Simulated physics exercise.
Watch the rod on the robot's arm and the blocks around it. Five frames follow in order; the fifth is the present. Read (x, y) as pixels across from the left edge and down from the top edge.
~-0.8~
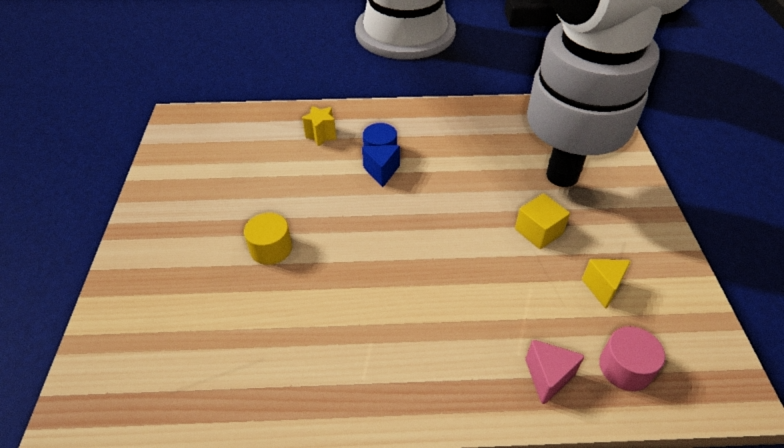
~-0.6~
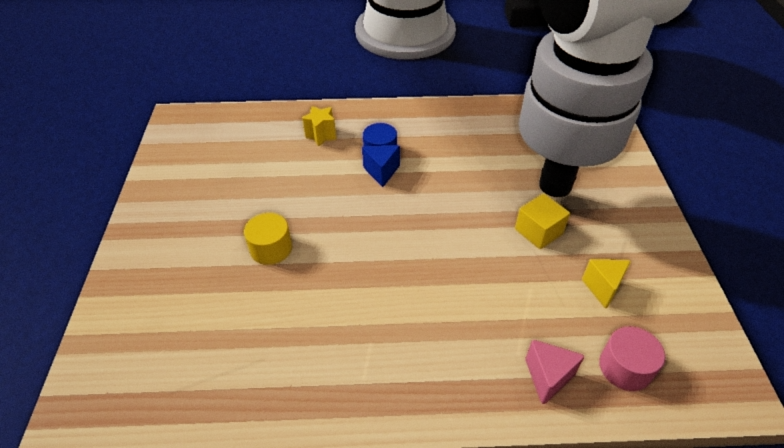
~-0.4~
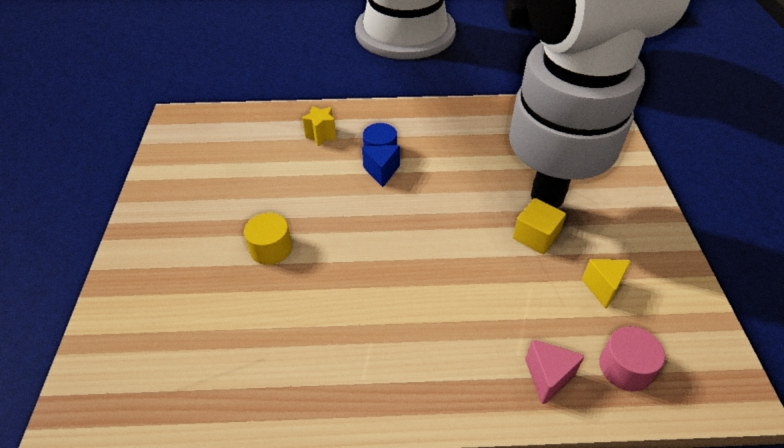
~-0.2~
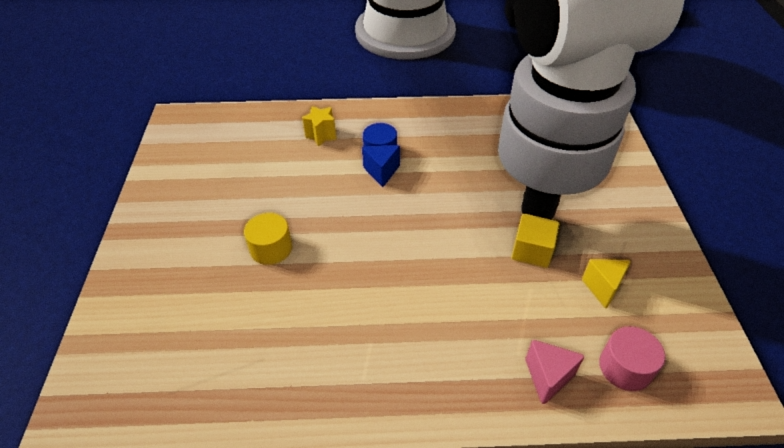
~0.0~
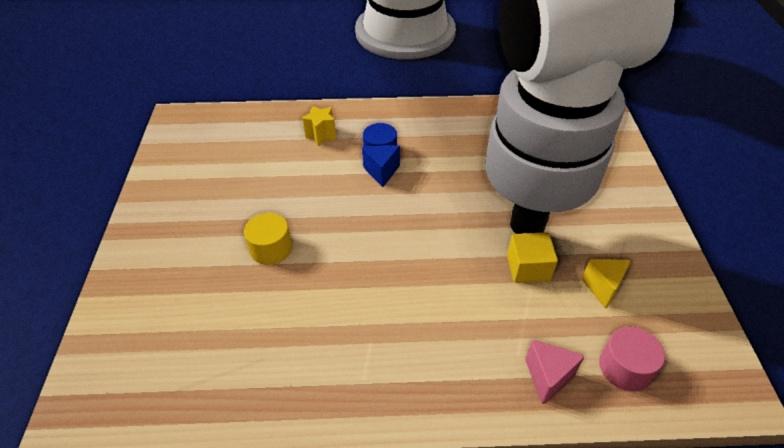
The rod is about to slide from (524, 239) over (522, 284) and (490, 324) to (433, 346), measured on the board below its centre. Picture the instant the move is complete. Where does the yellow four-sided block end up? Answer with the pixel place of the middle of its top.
Top centre: (532, 329).
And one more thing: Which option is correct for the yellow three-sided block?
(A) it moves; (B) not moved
Letter B.
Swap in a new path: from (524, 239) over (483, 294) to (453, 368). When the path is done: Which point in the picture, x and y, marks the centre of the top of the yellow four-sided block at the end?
The top centre is at (533, 279).
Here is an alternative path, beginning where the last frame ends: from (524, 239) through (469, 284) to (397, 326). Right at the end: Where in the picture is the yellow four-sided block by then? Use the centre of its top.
In the picture, that point is around (531, 266).
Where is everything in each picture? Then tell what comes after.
Lower end of the rod at (562, 177), tops of blocks, yellow four-sided block at (545, 210), pink three-sided block at (556, 360), yellow three-sided block at (612, 269), in the first picture.
Rod at (555, 187), blocks as before, in the second picture.
Rod at (547, 198), yellow four-sided block at (542, 215), in the third picture.
Rod at (538, 212), yellow four-sided block at (538, 230), in the fourth picture.
Rod at (527, 227), yellow four-sided block at (534, 247), pink three-sided block at (556, 360), yellow three-sided block at (612, 269), in the fifth picture.
What follows on the original path. One third of the way, rod at (525, 273); yellow four-sided block at (536, 298).
Two thirds of the way, rod at (492, 313); yellow four-sided block at (532, 329), turned 30° anticlockwise; pink three-sided block at (561, 369), turned 25° anticlockwise.
At the end, rod at (434, 334); yellow four-sided block at (532, 329), turned 30° anticlockwise; pink three-sided block at (561, 369), turned 25° anticlockwise; yellow three-sided block not moved.
